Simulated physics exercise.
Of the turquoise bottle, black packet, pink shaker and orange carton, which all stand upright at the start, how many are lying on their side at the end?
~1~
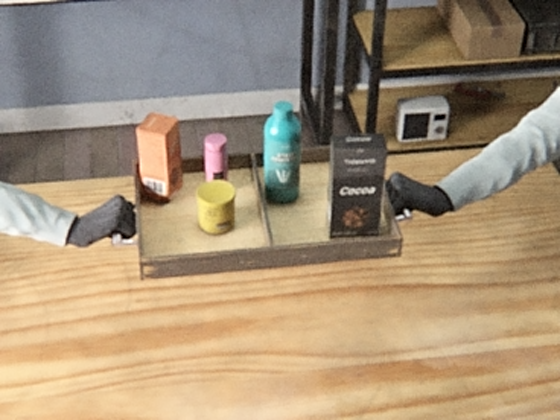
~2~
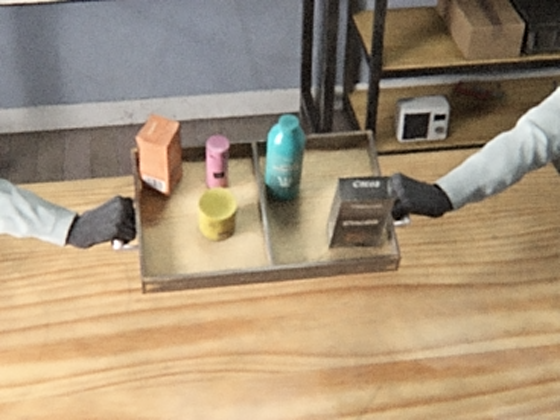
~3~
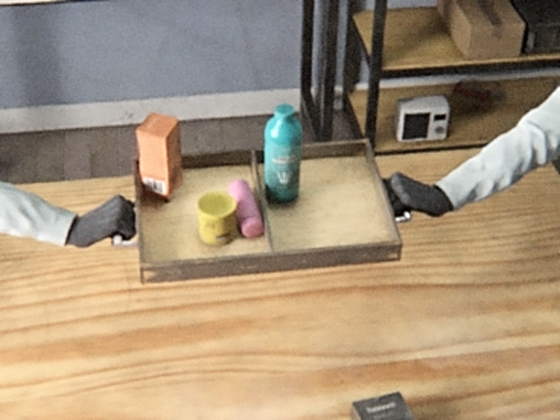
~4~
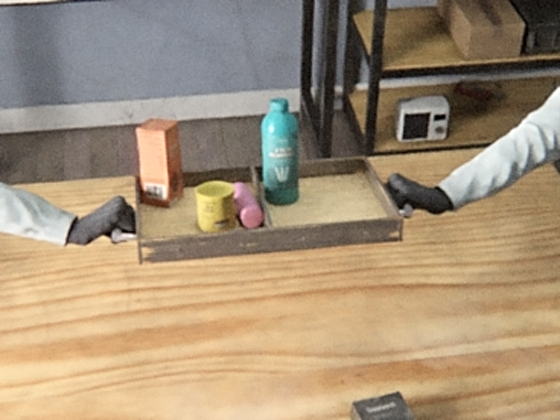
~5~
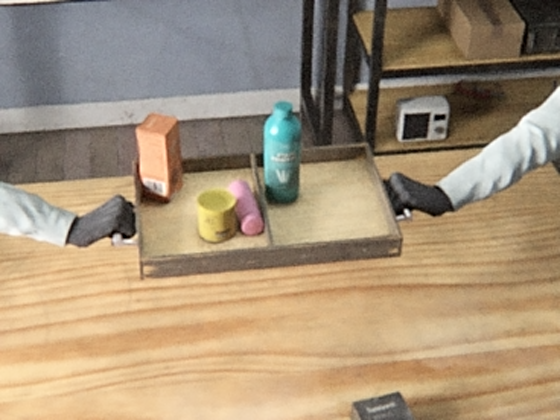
Two of them are lying on their side at the end, the black packet off the tray and the pink shaker on it.
In the video, two gloved hands tilt a divided tray of items toward the viewer, and the black packet leaves it and the pink shaker tips over beside the yellow tin. The tray tilts the other way and back, with the orange carton and turquoise bottle still standing.
